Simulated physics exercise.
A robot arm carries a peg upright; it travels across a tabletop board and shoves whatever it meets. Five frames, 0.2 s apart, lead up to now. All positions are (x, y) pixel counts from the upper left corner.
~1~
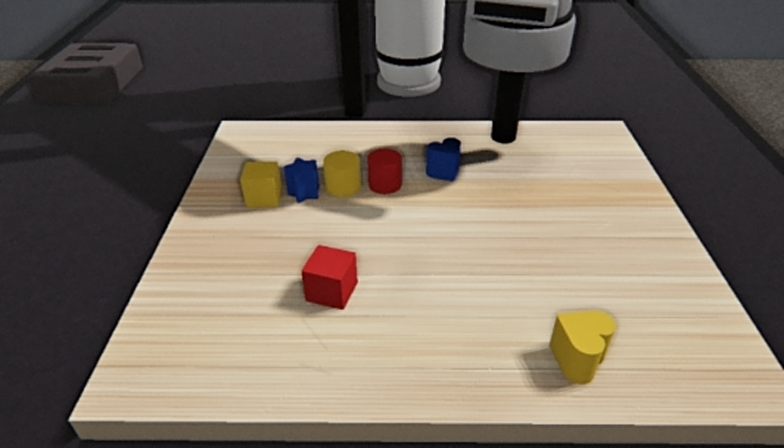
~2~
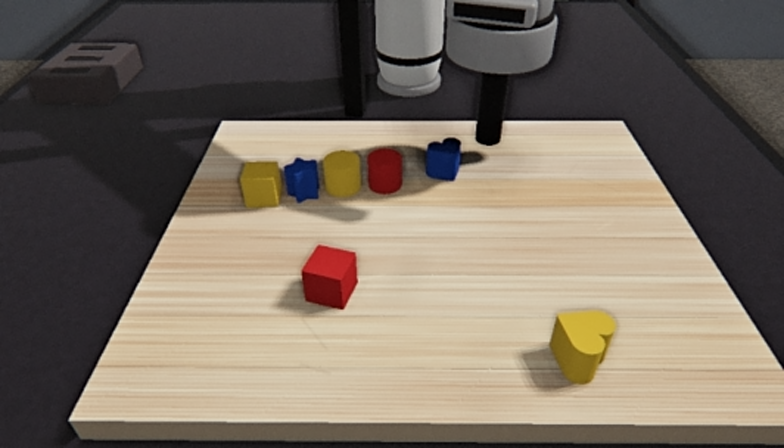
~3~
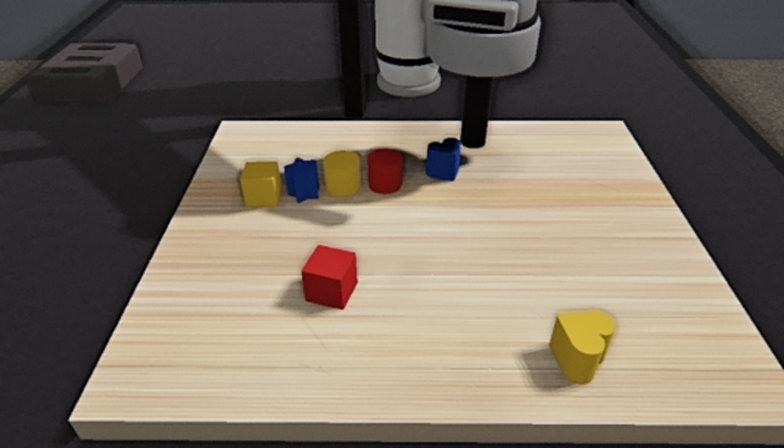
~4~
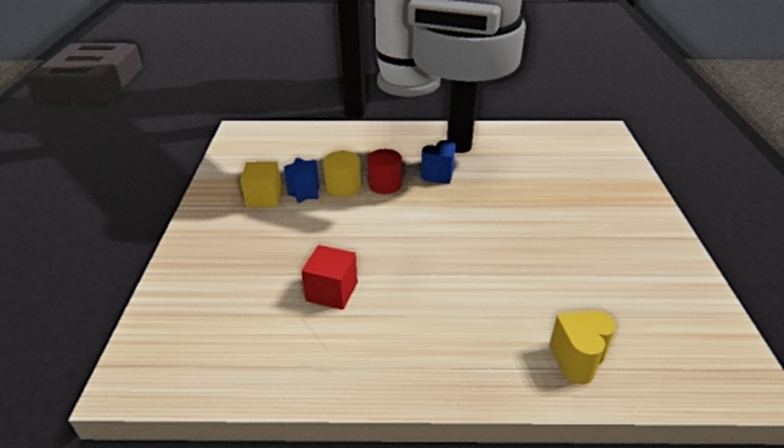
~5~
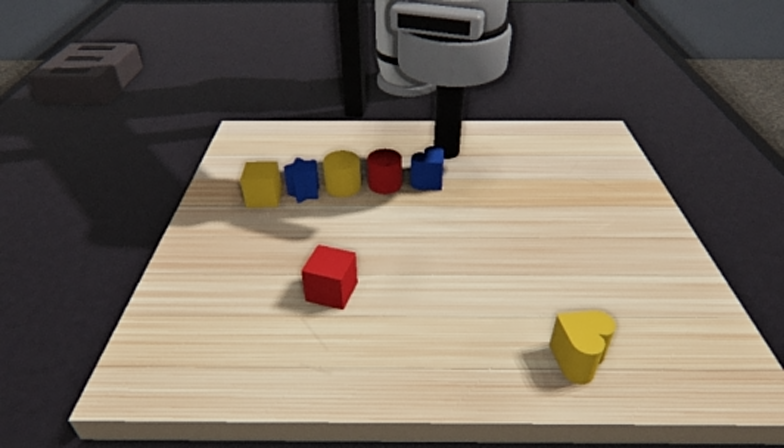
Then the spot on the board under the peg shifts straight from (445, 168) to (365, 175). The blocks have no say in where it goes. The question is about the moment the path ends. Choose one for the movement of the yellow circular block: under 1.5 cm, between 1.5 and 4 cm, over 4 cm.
The answer will be the short band, under 1.5 cm.
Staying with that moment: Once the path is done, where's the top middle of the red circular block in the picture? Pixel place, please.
At the end it should sit near (372, 164).
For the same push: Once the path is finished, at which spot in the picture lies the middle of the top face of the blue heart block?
The answer is (416, 160).
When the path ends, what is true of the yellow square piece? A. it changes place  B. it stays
Letter B.
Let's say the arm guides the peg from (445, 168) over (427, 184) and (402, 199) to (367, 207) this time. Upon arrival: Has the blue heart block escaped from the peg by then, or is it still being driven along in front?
Final position: To the side or behind.
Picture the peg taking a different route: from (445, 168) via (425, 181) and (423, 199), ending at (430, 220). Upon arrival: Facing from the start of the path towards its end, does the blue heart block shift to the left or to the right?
Picture yourself facing from the start of the path to its end: The blue heart block moves off to your right.
The first path, step by step. One third of the way, peg at (418, 154); blue heart block at (417, 159), turned 50° anticlockwise.
Two thirds of the way, peg at (391, 157); red circular block at (377, 160); blue heart block at (416, 160), turned 60° anticlockwise.
At the end, peg at (364, 160); yellow square piece in place; blue star in place; yellow circular block at (337, 161); red circular block at (372, 164); blue heart block at (416, 160), turned 60° anticlockwise.
